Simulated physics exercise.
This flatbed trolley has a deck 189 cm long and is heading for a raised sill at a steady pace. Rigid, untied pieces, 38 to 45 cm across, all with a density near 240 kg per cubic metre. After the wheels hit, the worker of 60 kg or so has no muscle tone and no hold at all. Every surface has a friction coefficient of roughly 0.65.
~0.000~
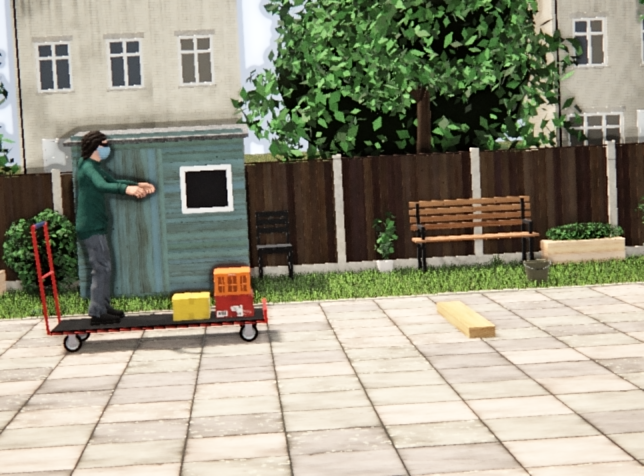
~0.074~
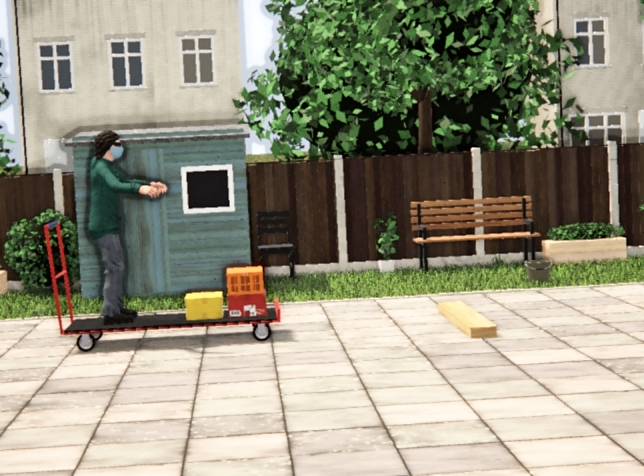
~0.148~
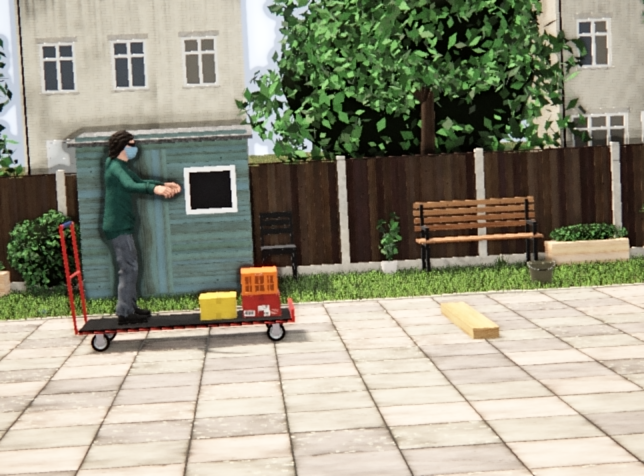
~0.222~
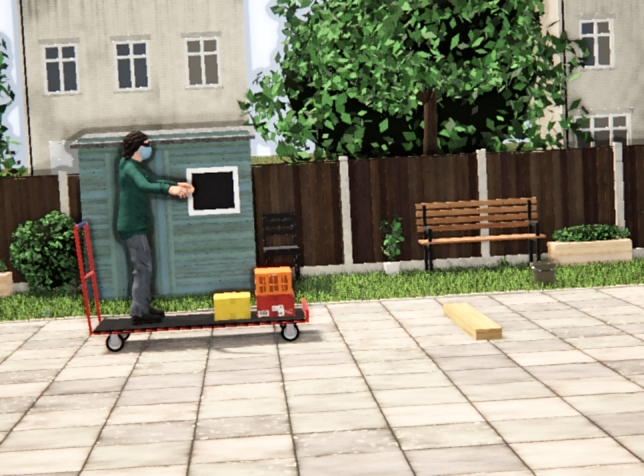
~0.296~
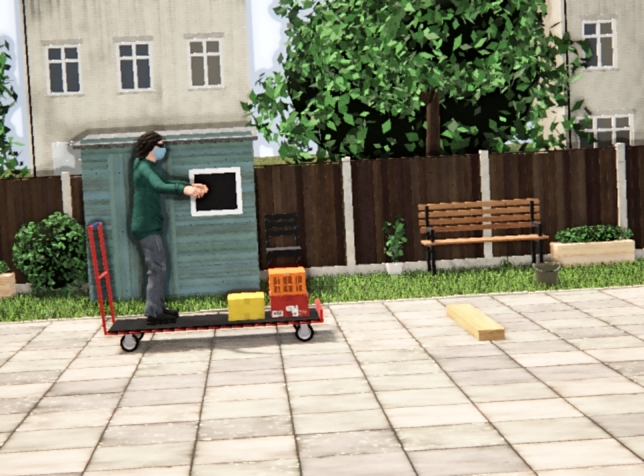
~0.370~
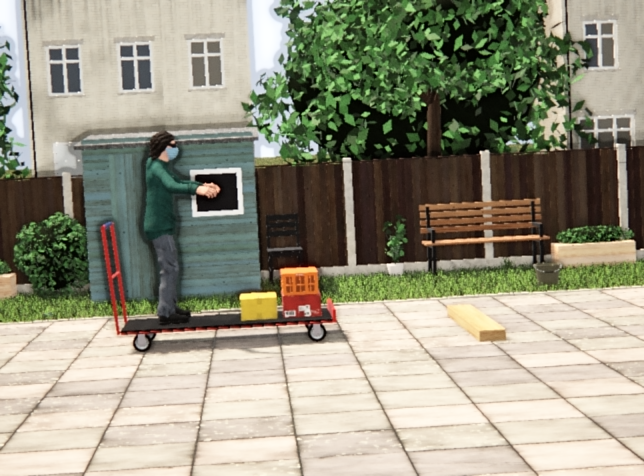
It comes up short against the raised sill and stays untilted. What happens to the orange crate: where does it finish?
It finishes on the deck.
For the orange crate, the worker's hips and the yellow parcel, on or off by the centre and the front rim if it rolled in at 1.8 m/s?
Then orange off, hips on, yellow on.
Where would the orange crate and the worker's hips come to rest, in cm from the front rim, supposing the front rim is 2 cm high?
Both stay back - orange 10 cm behind, hips 120 cm behind.
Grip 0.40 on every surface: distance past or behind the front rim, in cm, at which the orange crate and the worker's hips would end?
Final: Orange 40 cm past rim; hips 110 cm behind rim.
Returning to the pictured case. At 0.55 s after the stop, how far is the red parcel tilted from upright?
About 0° from upright.
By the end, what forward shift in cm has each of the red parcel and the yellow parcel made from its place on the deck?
The red one ends 10 cm forward and the yellow one 15 cm forward.
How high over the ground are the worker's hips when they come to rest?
The hips settle roughly 55 cm above the ground.
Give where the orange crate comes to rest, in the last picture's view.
About (456, 272).
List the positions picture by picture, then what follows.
Orange crate (232, 281), yellow parcel (192, 306), rim corner (266, 319); 180 cm still to roll, in the first picture.
Orange crate (245, 281), yellow parcel (205, 306), rim corner (279, 318); 170 cm still to roll, in the second picture.
Orange crate (259, 281), yellow parcel (218, 306), rim corner (293, 318); 160 cm still to roll, in the third picture.
Orange crate (273, 281), yellow parcel (232, 306), rim corner (308, 318); 149 cm still to roll, in the fourth picture.
Orange crate (287, 281), yellow parcel (246, 306), rim corner (322, 319); 139 cm still to roll, in the fifth picture.
Orange crate (299, 281), yellow parcel (259, 306), rim corner (335, 318); 128 cm still to roll. Speed about 1.4 m/s, in the sixth picture.
The wheels strike at 1.28 s.
After 1.53 s the orange crate is 13 cm behind the rim, tilted 0°, near (456, 272) in the last picture's view.
After 1.83 s the orange crate is 13 cm behind the rim, tilted 0°, near (456, 272) in the last picture's view.
After 2.28 s the orange crate is 13 cm behind the rim, tilted 0°, near (456, 272) in the last picture's view.
At rest, 2.7 s, nothing is past the rim; behind it, red parcel, orange crate, yellow parcel and the worker's hips.
